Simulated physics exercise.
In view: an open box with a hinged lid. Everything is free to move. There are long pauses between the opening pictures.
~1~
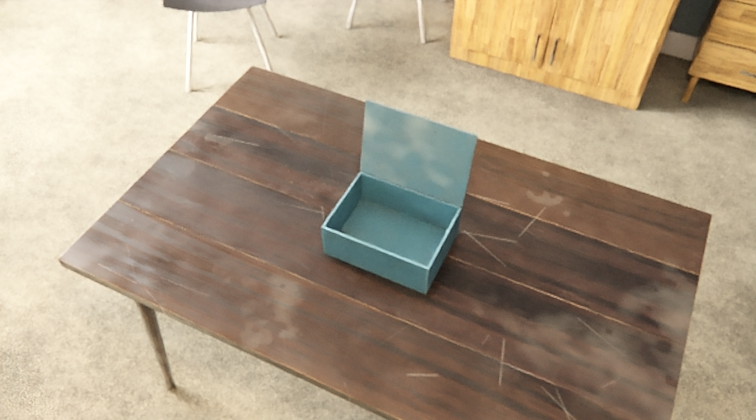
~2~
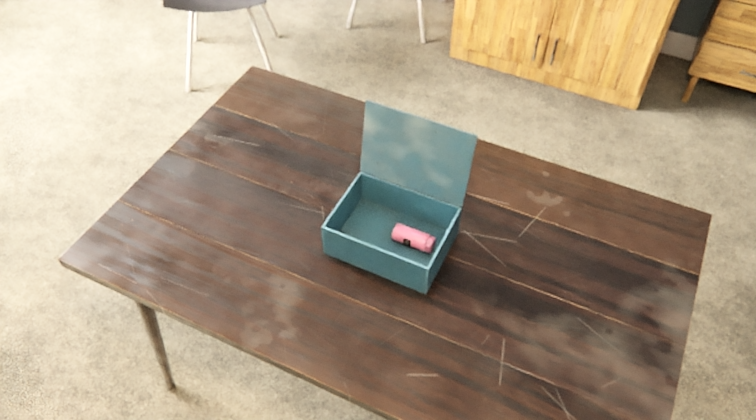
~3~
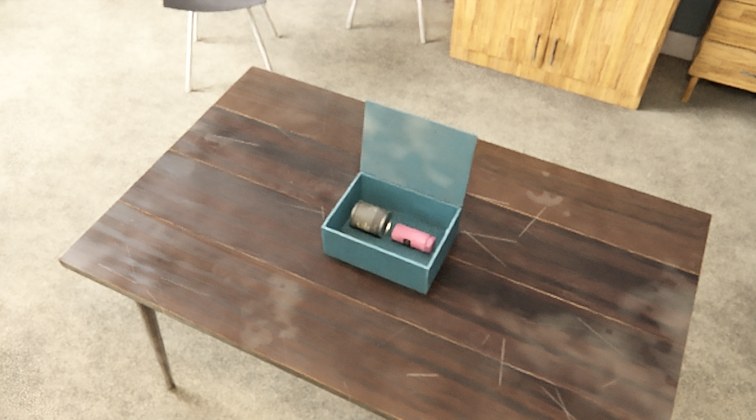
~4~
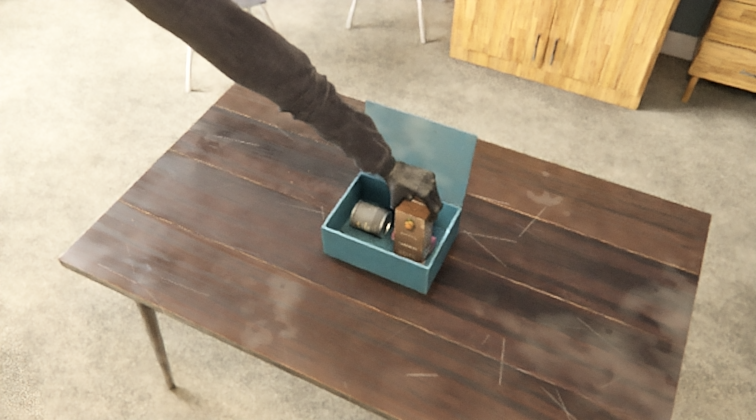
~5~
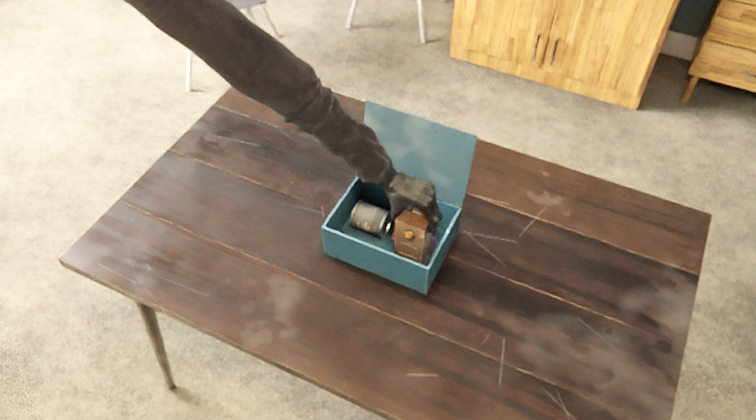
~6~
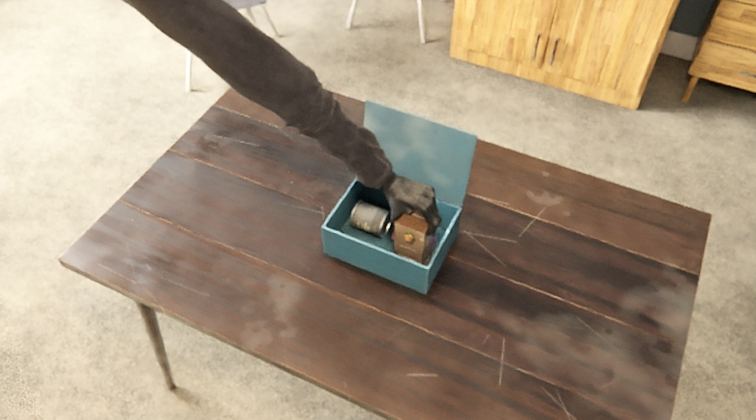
The footage shows an open teal box on a wooden table, empty at first, then holding a pink cylinder, then also a grey tin, before a dark-sleeved arm lowers a brown carton into its right side, still gripping it.
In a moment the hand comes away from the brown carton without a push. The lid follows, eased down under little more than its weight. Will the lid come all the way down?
It stays ajar.
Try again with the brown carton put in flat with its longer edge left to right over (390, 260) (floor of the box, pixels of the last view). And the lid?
Then it closes.
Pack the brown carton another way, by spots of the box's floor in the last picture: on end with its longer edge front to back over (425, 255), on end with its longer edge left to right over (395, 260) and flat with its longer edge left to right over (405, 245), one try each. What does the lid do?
First try: It will not close; second try: It is held up; third try: It sits on the rim.
Then, 1.20 s after the last picture, lid 83° above the rim.
Then, 1.60 s after the last picture, lid 53° above the rim.
Then, 3.10 s after the last picture, lid 35° above the rim.
At rest, lid 35° above the rim; all 3 in place. Seen from the same camera at the end, brown carton near (413, 244).
